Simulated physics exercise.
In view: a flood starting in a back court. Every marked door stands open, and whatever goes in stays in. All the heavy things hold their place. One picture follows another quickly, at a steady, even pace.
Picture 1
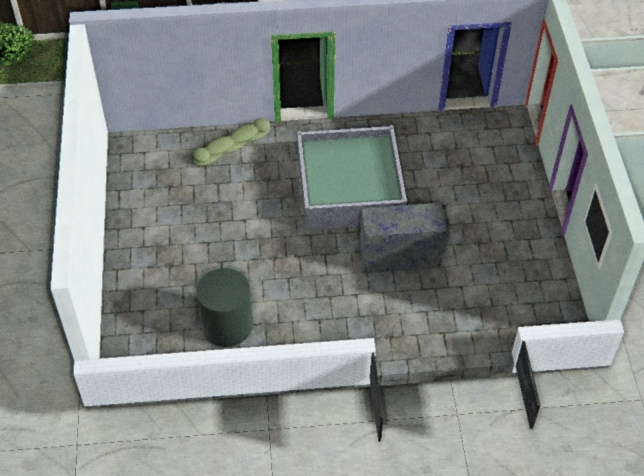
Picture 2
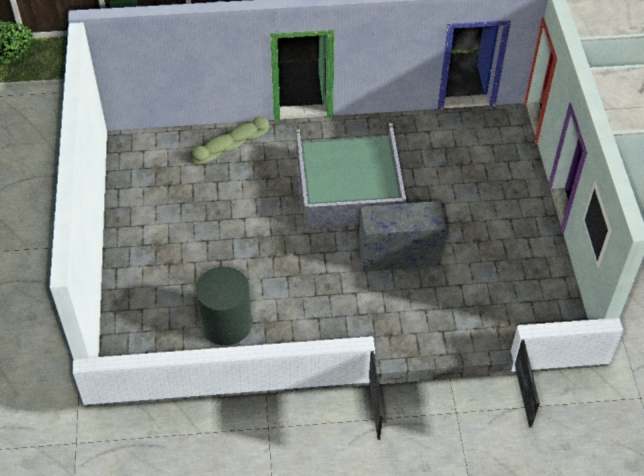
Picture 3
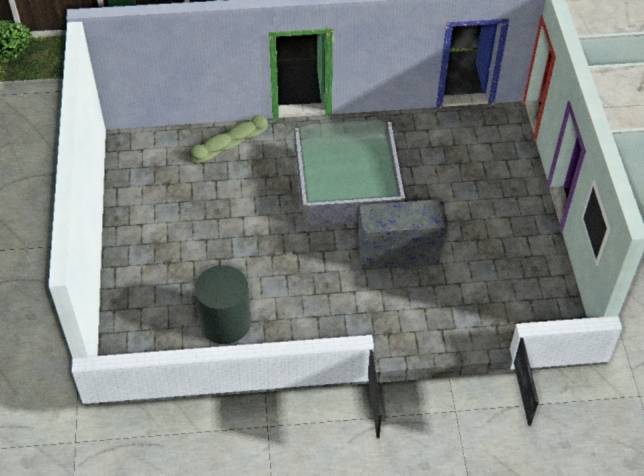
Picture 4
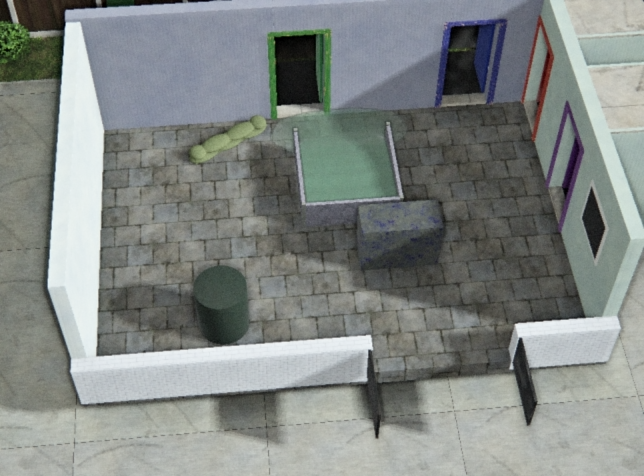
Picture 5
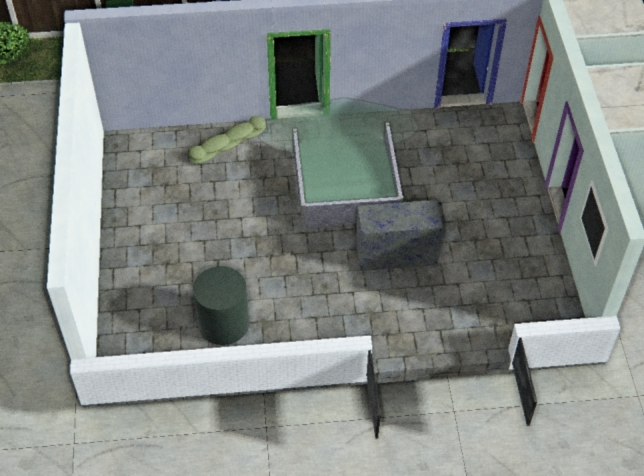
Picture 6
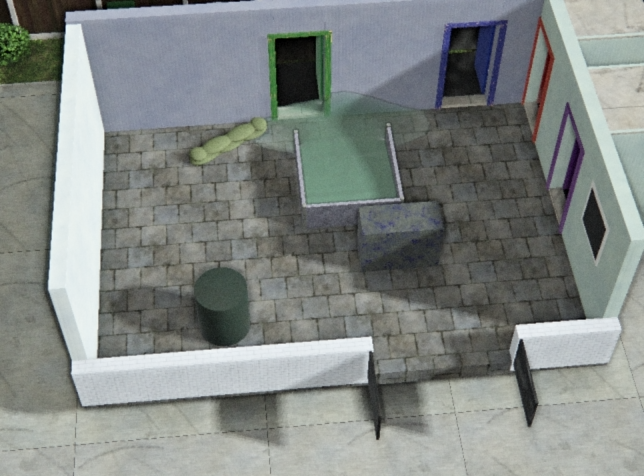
In a walled back court with stone paving, the far side of a square water tank opened, and greenish water poured out and spread across the paving toward the green-framed doorway.
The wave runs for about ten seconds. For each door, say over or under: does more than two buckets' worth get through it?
Purple door: Under, red door: Over, blue door: Under, green door: Over.
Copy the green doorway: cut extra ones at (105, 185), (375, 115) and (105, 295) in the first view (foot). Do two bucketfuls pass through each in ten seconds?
Taking them as listed, the first undershoots, the second overshoots and the third undershoots.
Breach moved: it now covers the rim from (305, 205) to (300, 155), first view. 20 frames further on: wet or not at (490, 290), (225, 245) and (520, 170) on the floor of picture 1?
The first point is spared, the second soaked, the third spared.
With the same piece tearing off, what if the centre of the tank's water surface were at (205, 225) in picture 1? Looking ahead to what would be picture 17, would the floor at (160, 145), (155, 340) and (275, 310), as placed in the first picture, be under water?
As listed: Under water, clear, clear.
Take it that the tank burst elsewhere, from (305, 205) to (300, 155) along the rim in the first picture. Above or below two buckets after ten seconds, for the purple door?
I'd say the purple door stays shy of the line.
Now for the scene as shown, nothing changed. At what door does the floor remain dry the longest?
That would be the door marked purple.
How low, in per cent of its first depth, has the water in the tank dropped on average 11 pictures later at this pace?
Somewhere near 30 %, give or take.
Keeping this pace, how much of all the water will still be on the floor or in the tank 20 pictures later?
I'd put it near 78 %.
A moment on, water covers 10 % of the floor; the purple door not reached, the red door not reached, the blue door wet at the sill, nothing in, the green door far over two buckets in.
Next, water covers 20 % of the floor; the purple door not reached, the red door under two buckets in, the blue door wet at the sill, nothing in, the green door far over two buckets in.
Then, water covers 35 % of the floor; the purple door wet at the sill, nothing in, the red door over two buckets in, the blue door wet at the sill, nothing in, the green door far over two buckets in.
Later, water covers 55 % of the floor; the purple door wet at the sill, nothing in, the red door far over two buckets in, the blue door wet at the sill, nothing in, the green door far over two buckets in.
In the end, water covers 75 % of the floor; the purple door wet at the sill, nothing in, the red door far over two buckets in, the blue door under two buckets in, the green door far over two buckets in.
